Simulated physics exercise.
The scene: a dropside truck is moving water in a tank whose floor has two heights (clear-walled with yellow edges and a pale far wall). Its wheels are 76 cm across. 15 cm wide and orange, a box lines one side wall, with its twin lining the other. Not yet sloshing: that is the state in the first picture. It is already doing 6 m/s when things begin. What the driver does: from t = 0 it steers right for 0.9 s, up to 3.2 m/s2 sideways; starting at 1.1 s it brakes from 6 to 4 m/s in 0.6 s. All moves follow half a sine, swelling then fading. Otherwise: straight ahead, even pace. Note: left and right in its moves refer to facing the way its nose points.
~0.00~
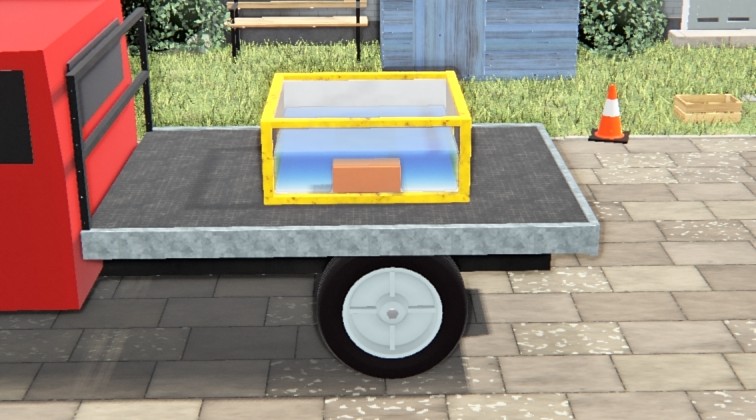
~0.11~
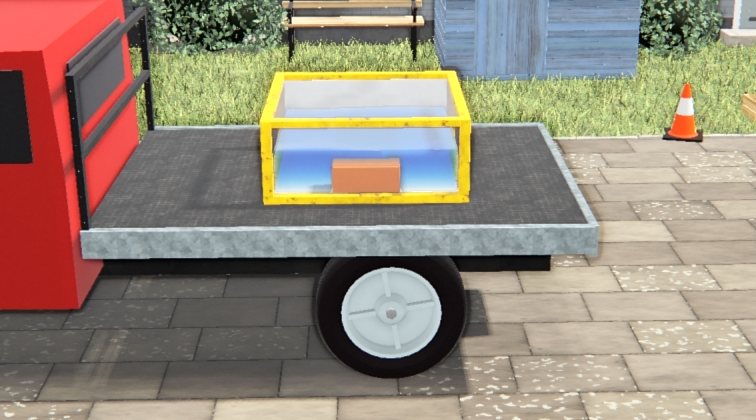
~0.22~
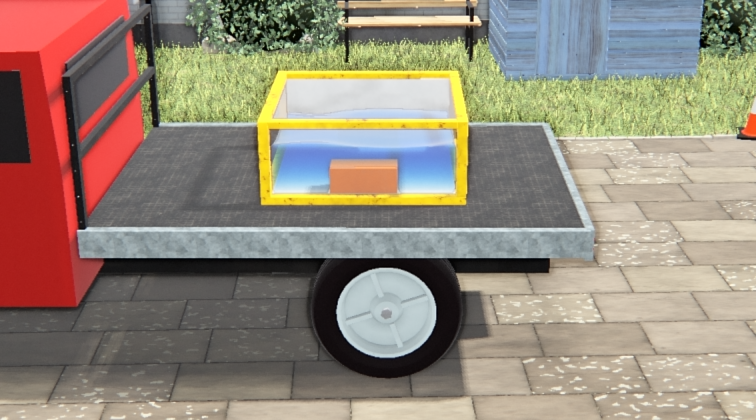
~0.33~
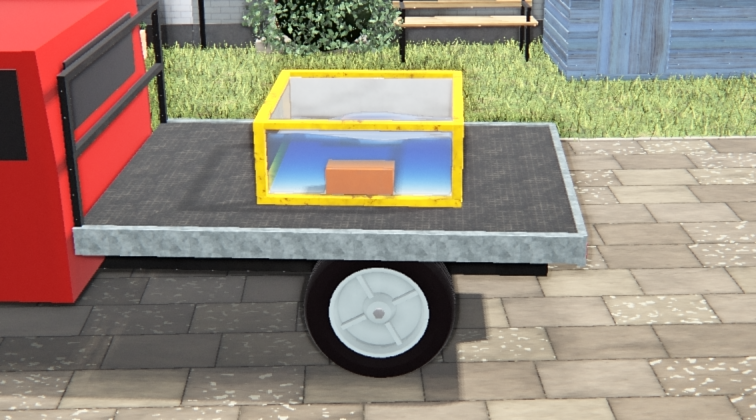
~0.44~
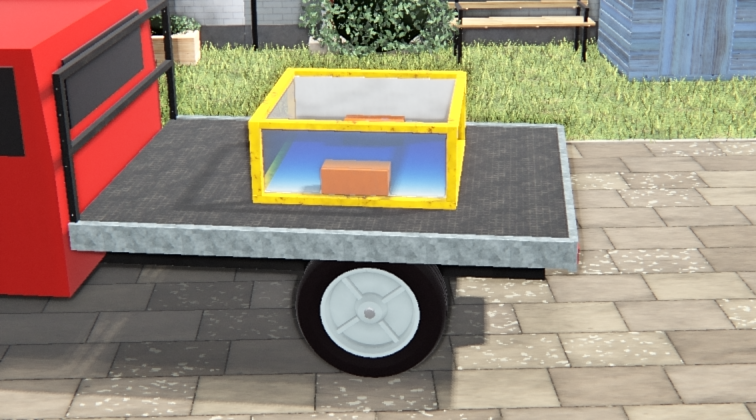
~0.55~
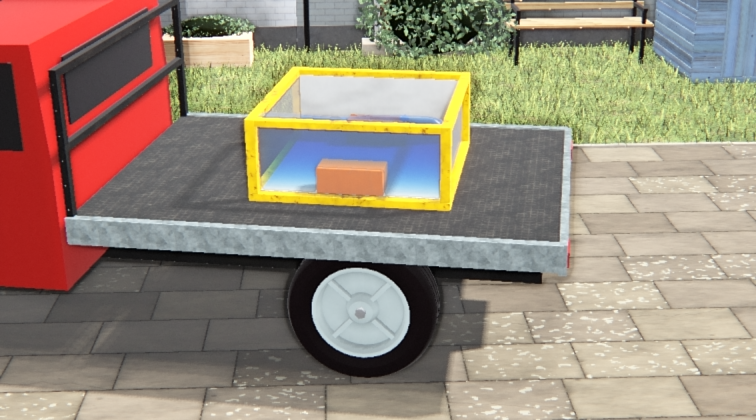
A flatbed truck with a red cab rolls left past a lawn, bench and blue shed, carrying a yellow-edged clear tank of water that starts out level. As the truck turns gently away from the viewer, the water climbs the near wall and drops at the far side, exposing a brown box.
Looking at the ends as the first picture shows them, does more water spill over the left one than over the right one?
Yes.
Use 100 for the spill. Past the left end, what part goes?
Some 70 per cent of it.
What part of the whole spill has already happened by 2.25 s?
Roughly 90 % of the total.
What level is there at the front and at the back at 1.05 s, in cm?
At the front 16 cm, at the back 18 cm.
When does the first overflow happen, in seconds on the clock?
I'd put it at near 0.9 seconds.
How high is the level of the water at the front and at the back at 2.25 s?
I'd put it at about 22 cm in front and about 22 cm behind.
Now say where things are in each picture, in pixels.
The surface is at (288, 149) by the front wall; at (444, 147) by the back wall; it shows no tilt against the walls; the front is on the left, levels are read along the near wall; a wheel hub at (393, 317), in the first frame.
The surface is at (288, 147) by the front wall; at (443, 148) by the back wall; it shows no tilt against the walls, in the second frame.
The surface is at (286, 142) by the front wall; at (442, 144) by the back wall; it climbs 4° towards the near side, in the third frame.
The surface is at (282, 134) by the front wall; at (438, 135) by the back wall; it climbs 10° towards the near side, in the fourth frame.
It climbs 17° towards the near side, in the fifth frame.
The surface is at (274, 104) by the front wall; at (429, 111) by the back wall; it climbs 23° towards the near side; a wheel hub at (359, 317), in the sixth frame.
By 1.05 s the surface is 16 cm up at the front and 19 cm at the back; 3 per cent is out, over the near side.
By 1.55 s the surface is 43 cm up at the front and 10 cm at the back; 3 per cent is out, over the near side.
By 2.25 s the surface is 21 cm up at the front and 22 cm at the back; 14 per cent is out, mostly over the left end, some over the near side.
By 4.68 s 16 per cent is out, mostly over the left end, some over the near side; the left end has passed 11 per cent and the right end 1.
